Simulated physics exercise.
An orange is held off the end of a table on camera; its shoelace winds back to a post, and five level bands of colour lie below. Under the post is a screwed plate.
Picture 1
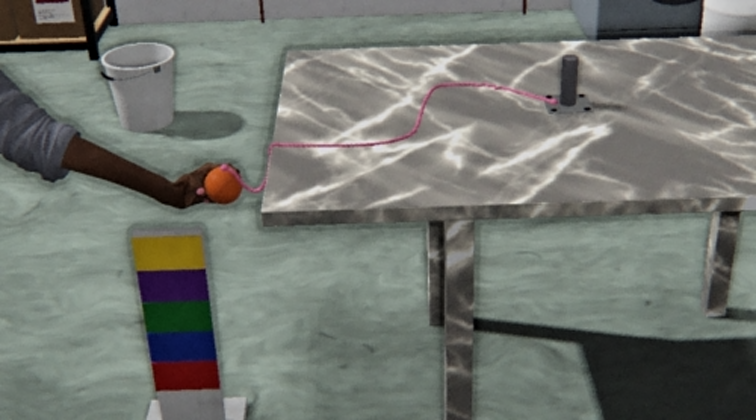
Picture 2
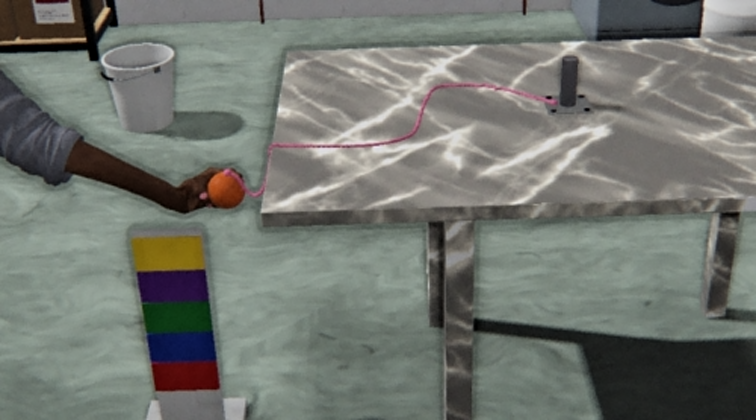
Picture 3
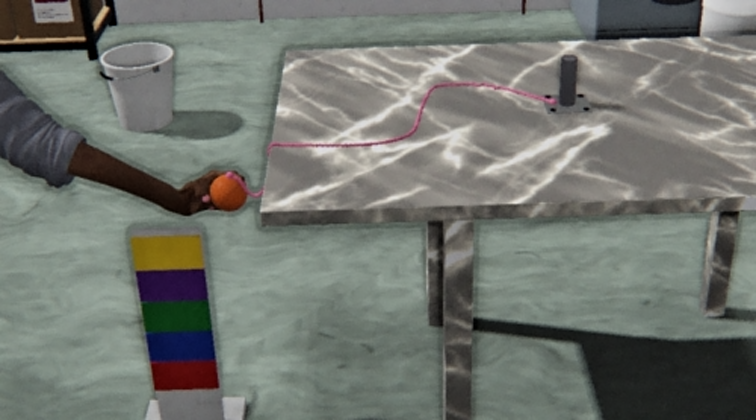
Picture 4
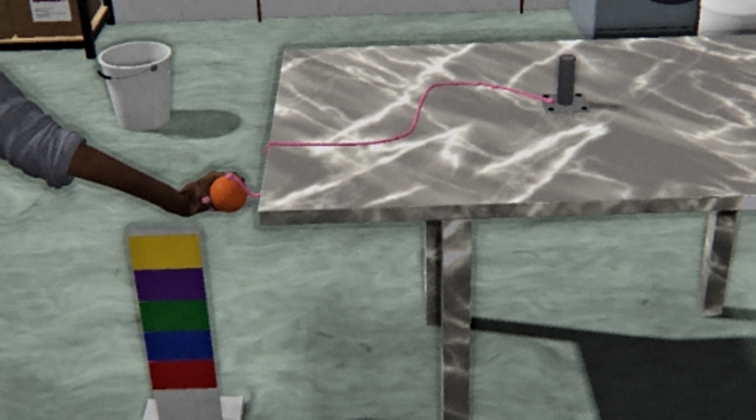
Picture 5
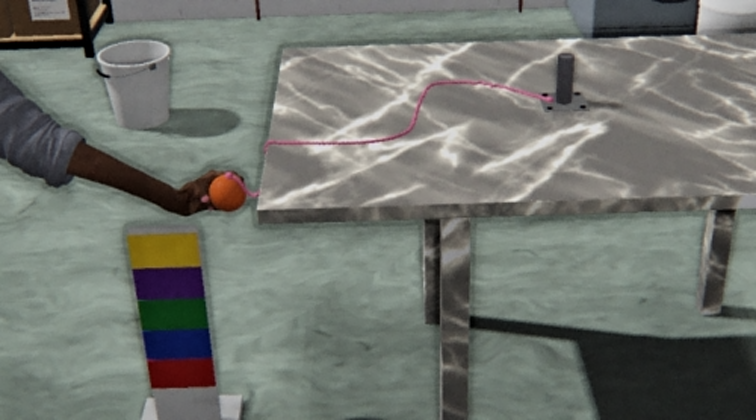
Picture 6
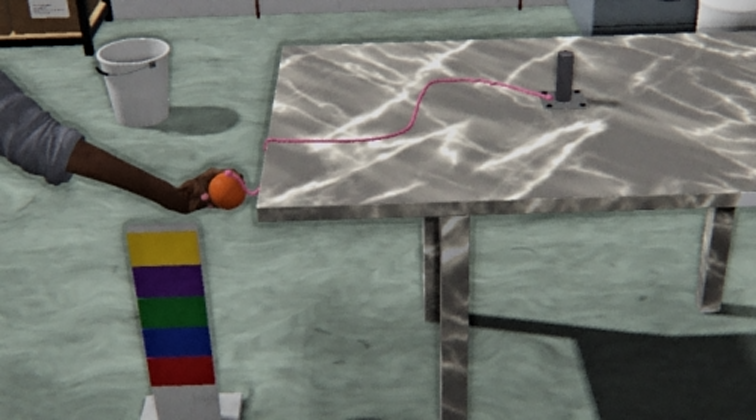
In a room with a pale green floor, a hand holds an orange ball-like object beside a marble-patterned table, with pink cord winding back to a dark post; the hand shifts very slightly above a board of five coloured bands.
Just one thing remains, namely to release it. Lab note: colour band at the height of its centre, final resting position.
Centre at rest: Blue band.
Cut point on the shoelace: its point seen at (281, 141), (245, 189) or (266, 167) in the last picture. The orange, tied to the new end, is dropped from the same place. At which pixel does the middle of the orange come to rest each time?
So, going through them: (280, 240) first, (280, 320) next, (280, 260) last.
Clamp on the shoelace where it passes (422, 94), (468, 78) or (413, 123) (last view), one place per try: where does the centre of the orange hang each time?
It would sit near (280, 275) the first time, (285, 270) the second and (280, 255) the third.
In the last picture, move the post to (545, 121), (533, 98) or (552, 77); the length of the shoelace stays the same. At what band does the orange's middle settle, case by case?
The first case gives red, the second red and the third blue.
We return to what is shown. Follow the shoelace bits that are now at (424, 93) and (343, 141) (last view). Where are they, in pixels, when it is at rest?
Point one: (377, 108); point two: (275, 163).
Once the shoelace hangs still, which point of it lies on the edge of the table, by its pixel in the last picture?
Around (395, 135).
Soon after, orange near (255, 322); level with blue.
After that, orange near (317, 299); level with blue.
And then, orange near (268, 321); level with blue.
In the end, orange near (290, 317); level with blue. The blue one.
